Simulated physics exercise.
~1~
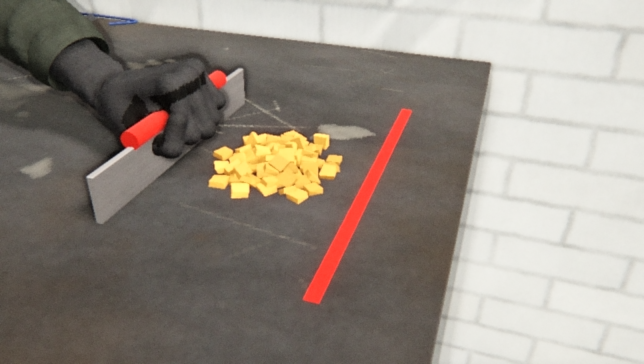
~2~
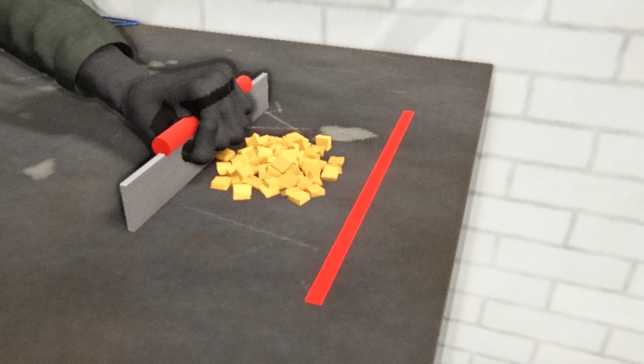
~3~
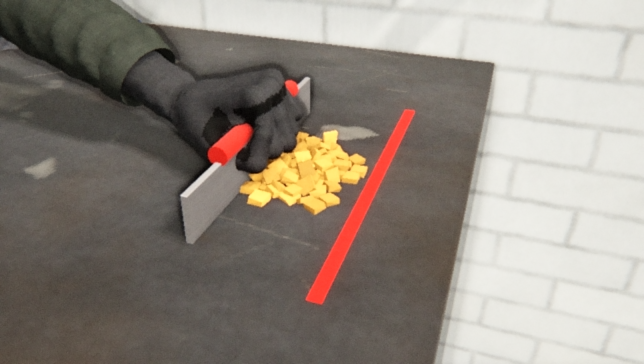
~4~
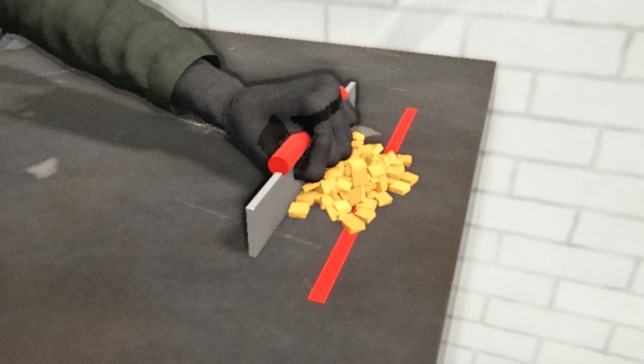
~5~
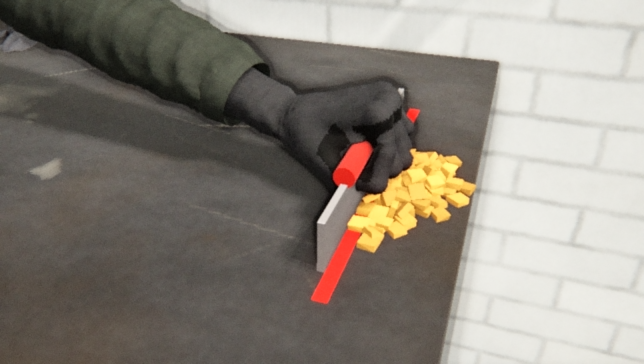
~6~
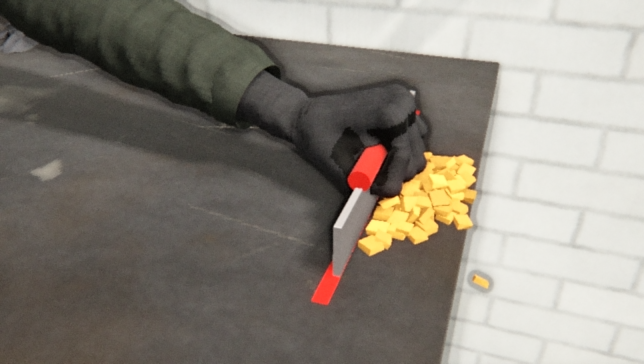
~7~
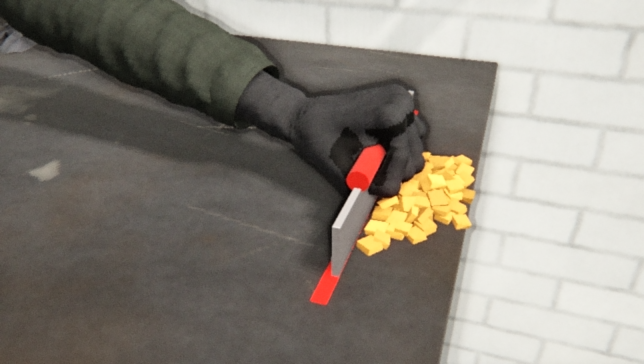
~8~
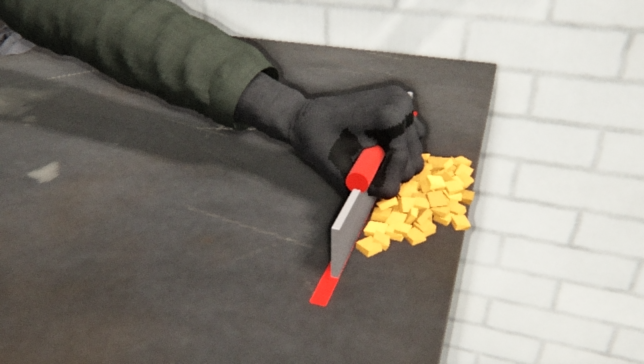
A black-gloved hand in a dark green sleeve grips a grey scraper by its red handle at the upper left of a dark tabletop, seen from above at a slant, with white brick beyond the right edge. Ahead of the blade lies a loose heap of small yellow-orange bits, and past them a strip of red tape. The hand slides the scraper rightward until it meets the heap and pushes it across the tape. The blade stops at the tape, and a stray bit drops past the table's edge. Finally the hand holds still, most of the heap resting near the edge.
